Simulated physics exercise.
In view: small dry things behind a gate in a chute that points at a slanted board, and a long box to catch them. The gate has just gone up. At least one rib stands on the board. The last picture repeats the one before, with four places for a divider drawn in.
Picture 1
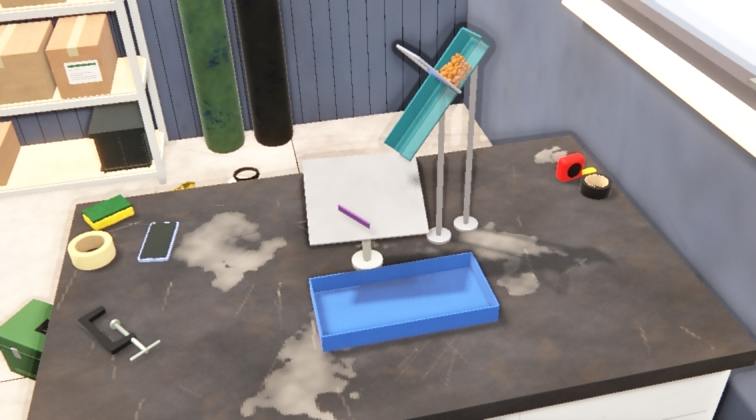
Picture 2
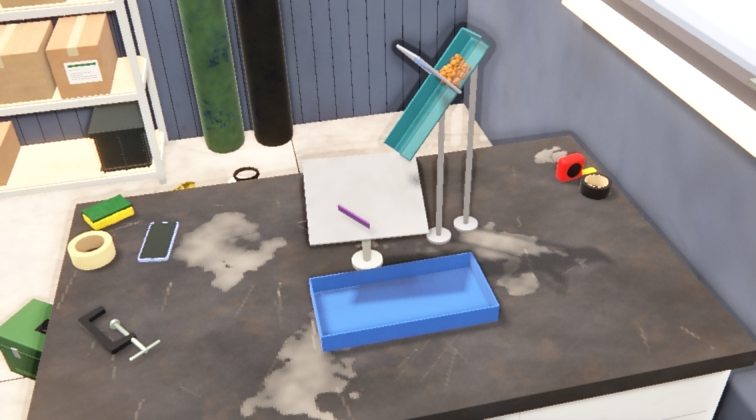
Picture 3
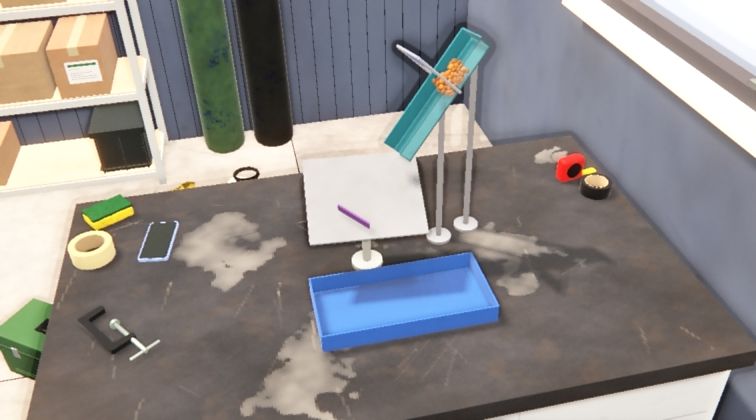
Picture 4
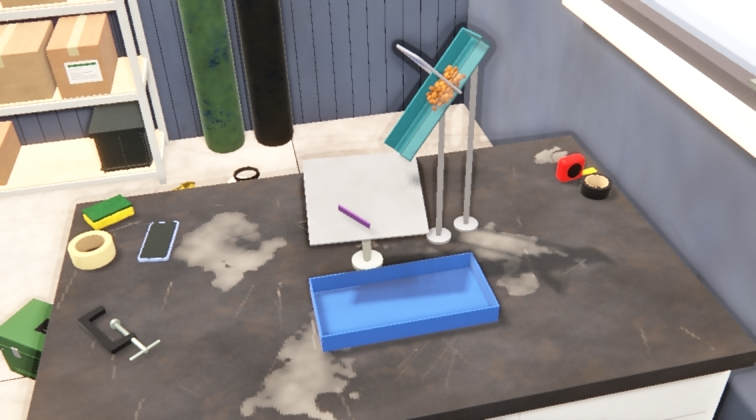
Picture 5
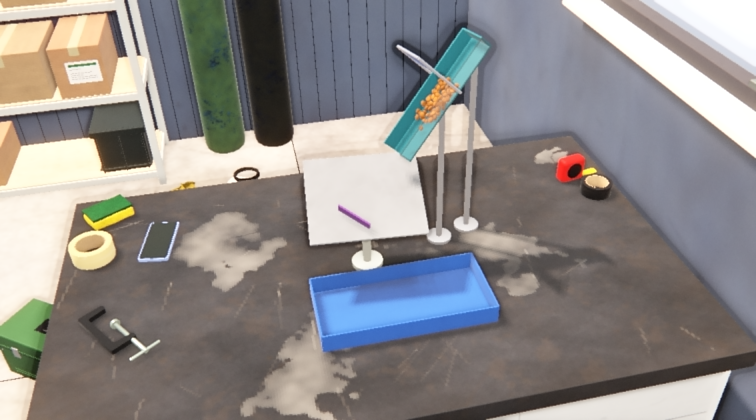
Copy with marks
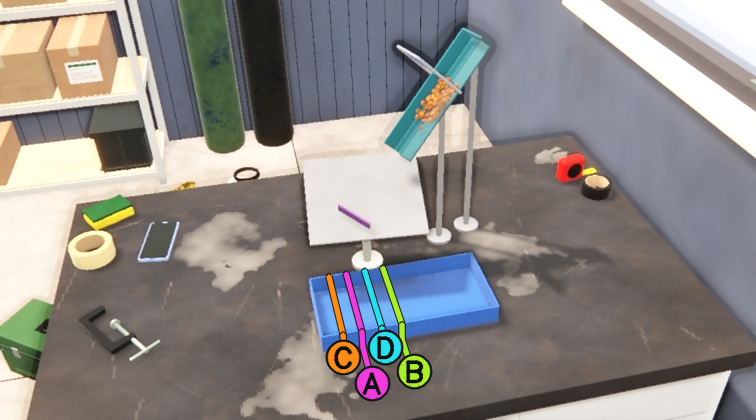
A sloping teal chute on thin grey posts holds a clump of small orange-brown bits above a dark, stained worktop, seen from above in a workshop with shelves of boxes. Below it stand a tilted pale board with a purple strip and an empty blue tray, with tape, a phone and a clamp to the left. The bits slide down the chute leftward, spreading out, while the camera stays still.
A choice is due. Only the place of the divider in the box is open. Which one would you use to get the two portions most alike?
The best line is B.
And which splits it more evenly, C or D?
D it is.
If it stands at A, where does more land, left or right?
The right side.
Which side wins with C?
Right.
On the marked copy, line A crosses the front rim at (361, 330); line B crosses the front rim at (401, 323); line C crosses the front rim at (342, 333); line D crosses the front rim at (381, 327).
With A, of what is caught, a small share on the left of the divider, all but a few on the right.
With B, of what is caught, close to two thirds on the left of the divider, close to a third on the right.
With C, of what is caught, only a few on the left of the divider, all but a few on the right.
With D, of what is caught, close to a quarter on the left of the divider, the bulk on the right.
